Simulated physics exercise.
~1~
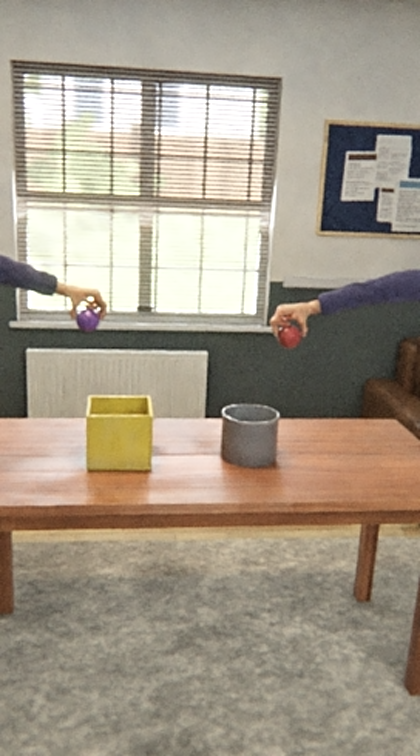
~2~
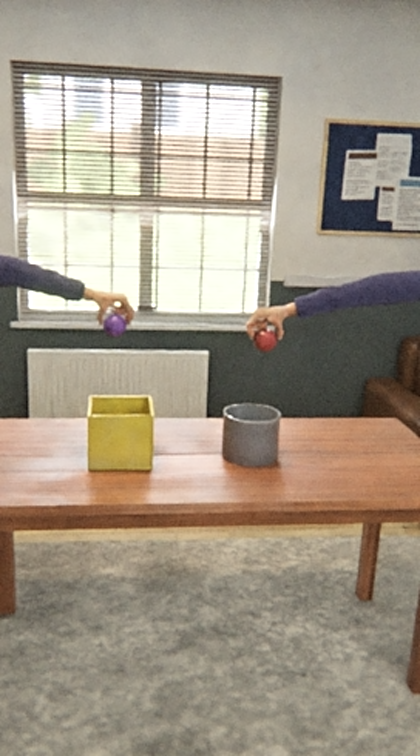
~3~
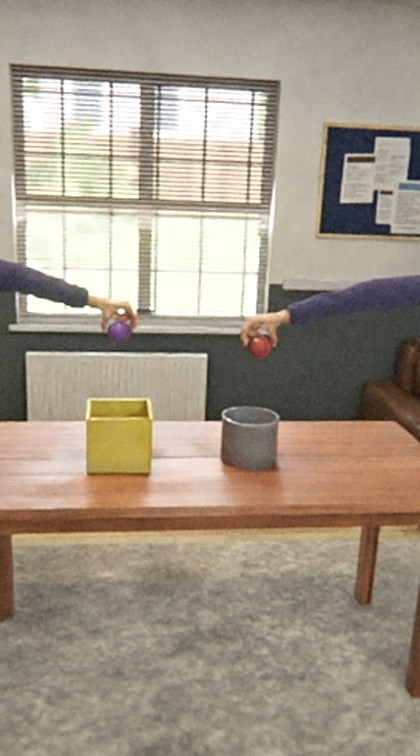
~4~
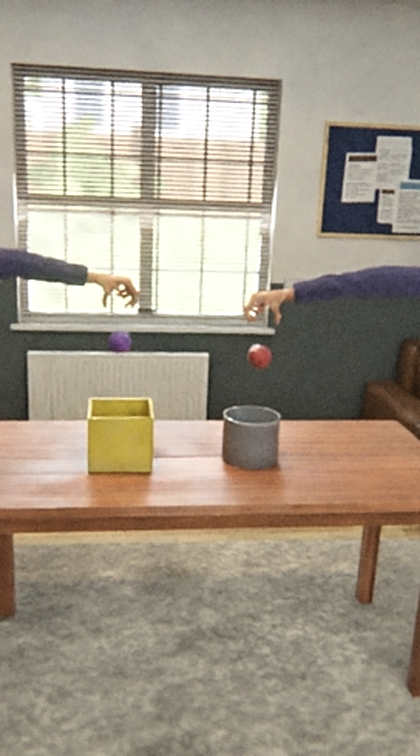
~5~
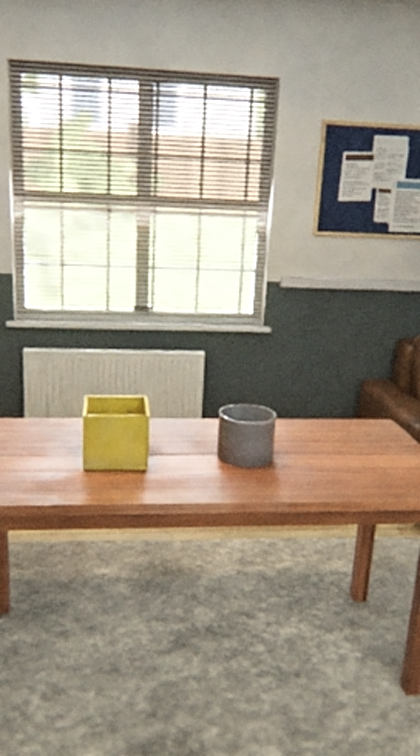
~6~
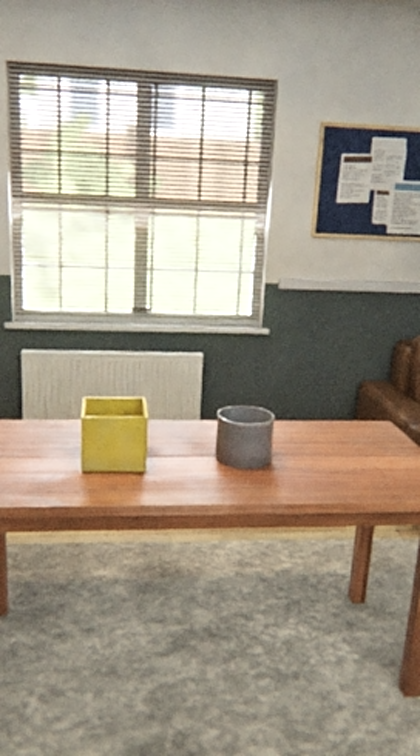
Two hands moving a purple onion and a red apple inward above a yellow crate and grey bucket, releasing them to drop inside.
